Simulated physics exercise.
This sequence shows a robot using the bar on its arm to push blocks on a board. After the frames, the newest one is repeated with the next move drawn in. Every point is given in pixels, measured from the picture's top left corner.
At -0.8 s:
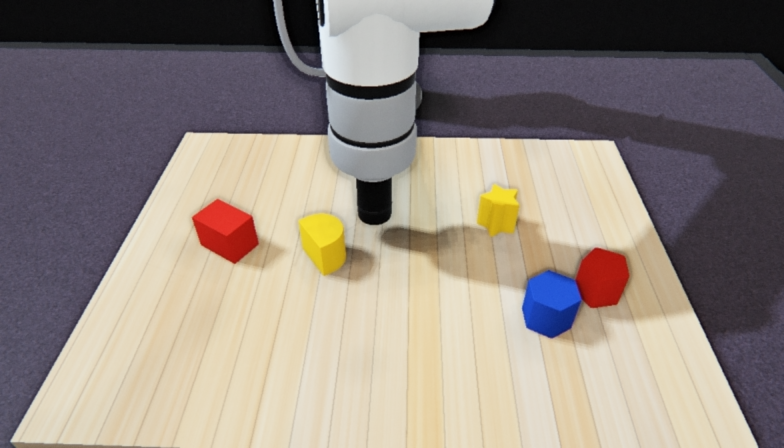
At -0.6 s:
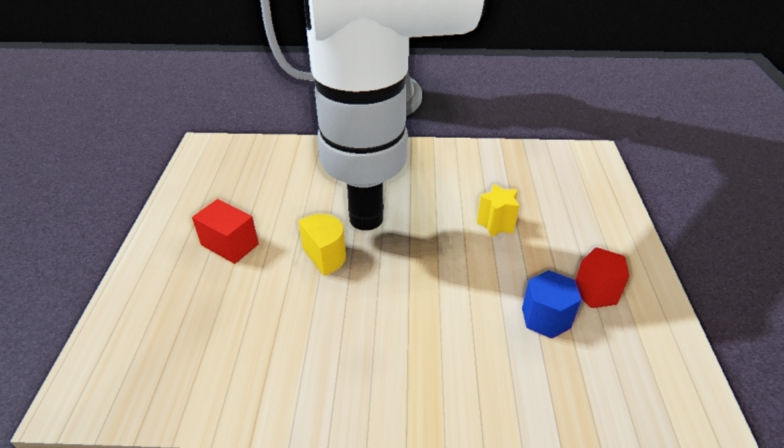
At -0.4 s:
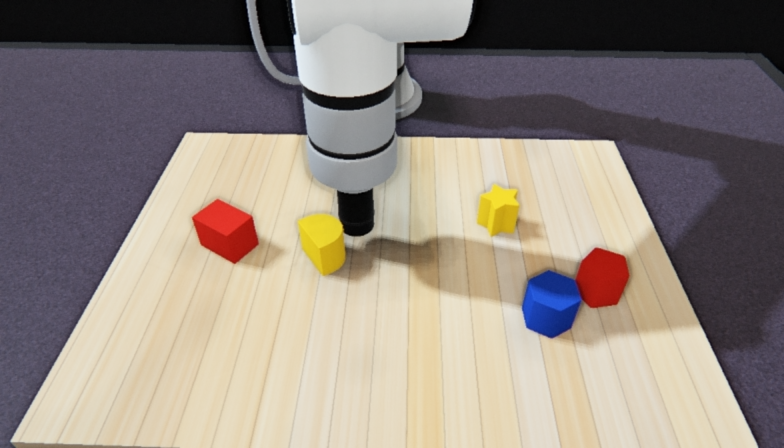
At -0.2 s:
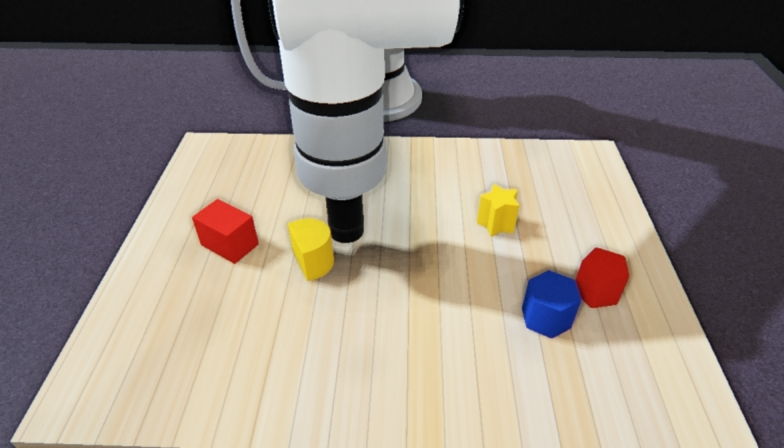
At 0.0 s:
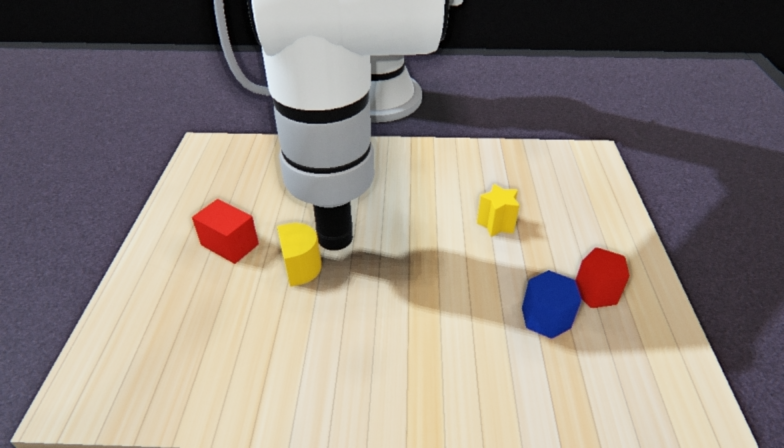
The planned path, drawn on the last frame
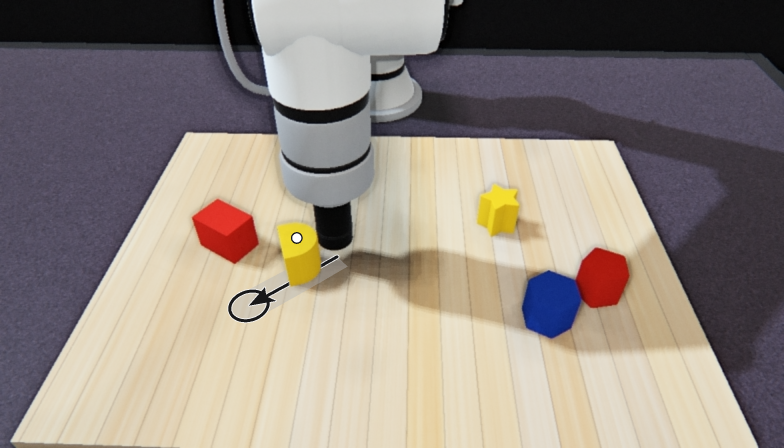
We see a robot arm with a black bar move left and toward the viewer over a wooden board, then push a yellow half-round block a short way in that direction, turning it slightly, while the other blocks stay still.
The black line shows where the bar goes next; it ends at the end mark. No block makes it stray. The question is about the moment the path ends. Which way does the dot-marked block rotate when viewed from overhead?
Top view: Clockwise.
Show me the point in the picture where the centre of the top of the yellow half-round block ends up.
It should be at (209, 261) by then.
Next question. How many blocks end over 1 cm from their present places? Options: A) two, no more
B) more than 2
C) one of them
My pick is C.
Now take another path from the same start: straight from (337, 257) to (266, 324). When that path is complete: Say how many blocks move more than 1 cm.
Count: One.
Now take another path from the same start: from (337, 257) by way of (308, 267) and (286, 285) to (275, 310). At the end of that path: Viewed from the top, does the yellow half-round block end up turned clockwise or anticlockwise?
From the top, the block rotates clockwise.
The line goes in a line from (337, 257) to (249, 306); the dot is on the yellow half-round block.
What follows on the original path. One third of the way, bar at (306, 255); yellow half-round block at (265, 248), turned 25° clockwise.
Two thirds of the way, bar at (275, 272); yellow half-round block at (233, 256), turned 60° clockwise.
At the end, bar at (244, 288); red oblong block unmoved; yellow half-round block at (209, 261), turned 95° clockwise.
